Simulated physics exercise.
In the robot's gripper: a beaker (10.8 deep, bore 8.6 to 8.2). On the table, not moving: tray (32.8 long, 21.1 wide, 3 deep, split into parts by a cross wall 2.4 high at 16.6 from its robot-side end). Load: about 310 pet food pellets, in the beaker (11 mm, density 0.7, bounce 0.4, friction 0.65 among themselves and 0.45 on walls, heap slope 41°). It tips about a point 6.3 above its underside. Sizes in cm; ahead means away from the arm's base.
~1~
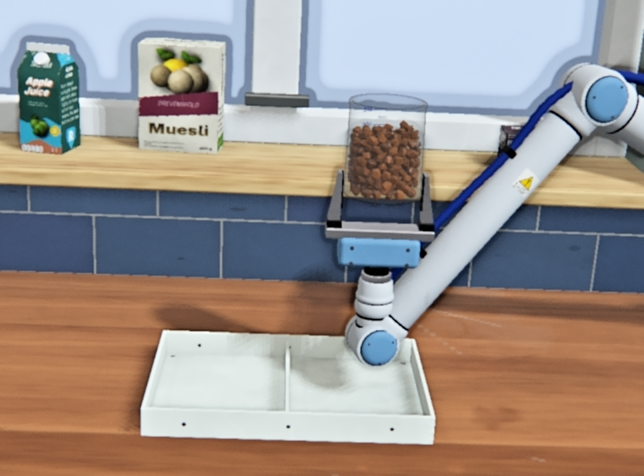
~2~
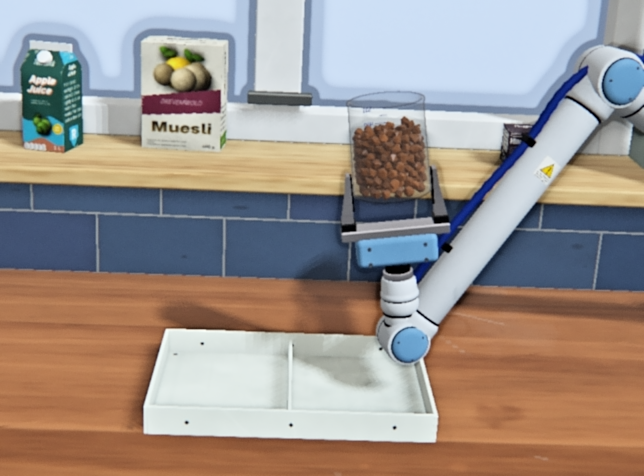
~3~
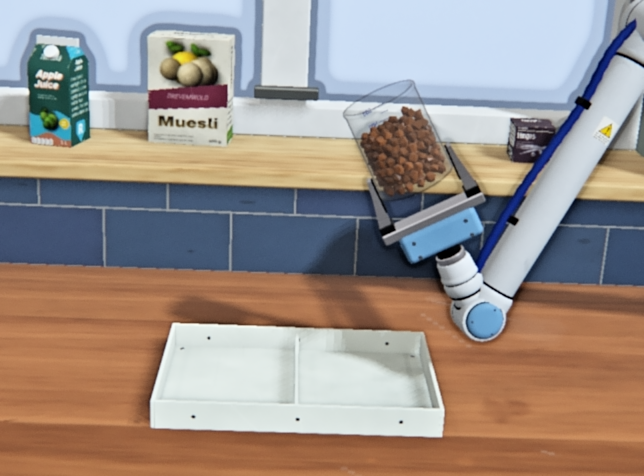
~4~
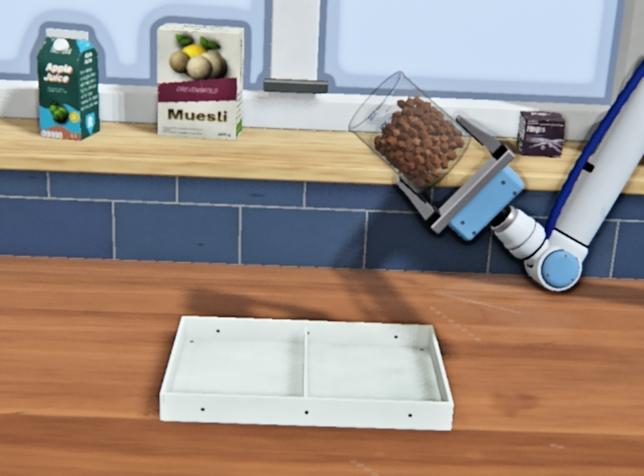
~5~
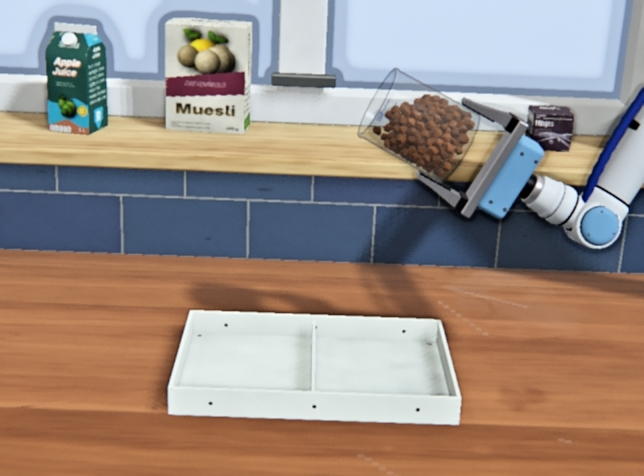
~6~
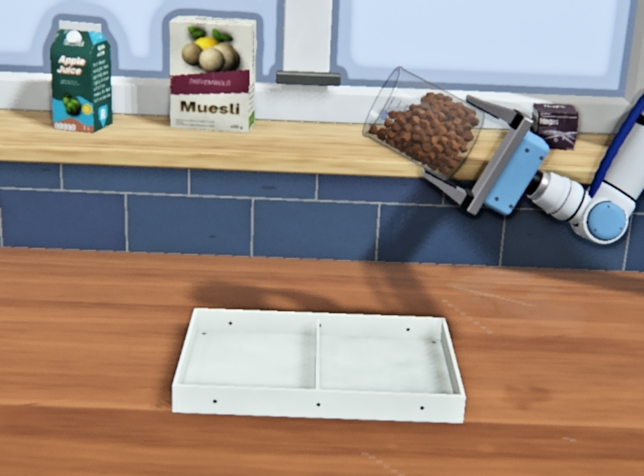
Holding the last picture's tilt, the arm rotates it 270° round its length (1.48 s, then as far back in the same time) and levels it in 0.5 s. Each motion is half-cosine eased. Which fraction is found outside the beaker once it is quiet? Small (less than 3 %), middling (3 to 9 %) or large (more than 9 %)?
Outside the beaker the share is small, less than 3 %.
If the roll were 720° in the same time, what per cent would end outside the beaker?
Then about 0 per cent.
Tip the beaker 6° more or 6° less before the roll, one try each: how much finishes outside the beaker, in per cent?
Some 5 and 0 per cent.
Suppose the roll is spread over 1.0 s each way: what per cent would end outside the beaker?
It would be near 0 per cent.
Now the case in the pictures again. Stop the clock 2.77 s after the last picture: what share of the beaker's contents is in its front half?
About 40 per cent.
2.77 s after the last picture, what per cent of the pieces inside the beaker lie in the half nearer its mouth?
About 35 per cent.
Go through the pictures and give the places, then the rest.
The first picture shows the beaker middle at (385, 149), upright; upper third of the load around (385, 141), from x 350 to 415, top at y 125; 313 in the beaker.
The second picture shows the beaker middle at (389, 148), tipped 8°; upper third of the load around (392, 139), from x 355 to 425, top at y 120.
The third picture shows the beaker middle at (398, 141), tipped 28°; upper third of the load around (405, 134), from x 365 to 440, top at y 110.
The fourth picture shows the beaker middle at (410, 133), tipped 50°; upper third of the load around (419, 122), from x 380 to 460, top at y 100.
The fifth picture shows the beaker middle at (419, 126), tipped 63°; upper third of the load around (431, 115), from x 380 to 470, top at y 100.
The sixth picture shows the beaker middle at (424, 124), tipped 64°; upper third of the load around (438, 115), from x 375 to 475, top at y 95; 313 in the beaker.
Then, 1.38 s on, tipped 64°, highest piece 36 above the table; 313 in the beaker.
Then, 2.77 s on, tipped 64°, highest piece 36 above the table; 313 in the beaker.
Then, 3.66 s on, upright, highest piece 37 above the table; 311 in the beaker, 1 in the robot-side part, 1 in the far-side part.
Then, 4.36 s on, upright, highest piece 37 above the table; 311 in the beaker, 1 in the robot-side part, 1 in the far-side part.
In the end, 311 in the beaker, 1 in the robot-side part, 1 in the far-side part. That is 1 % outside the beaker.
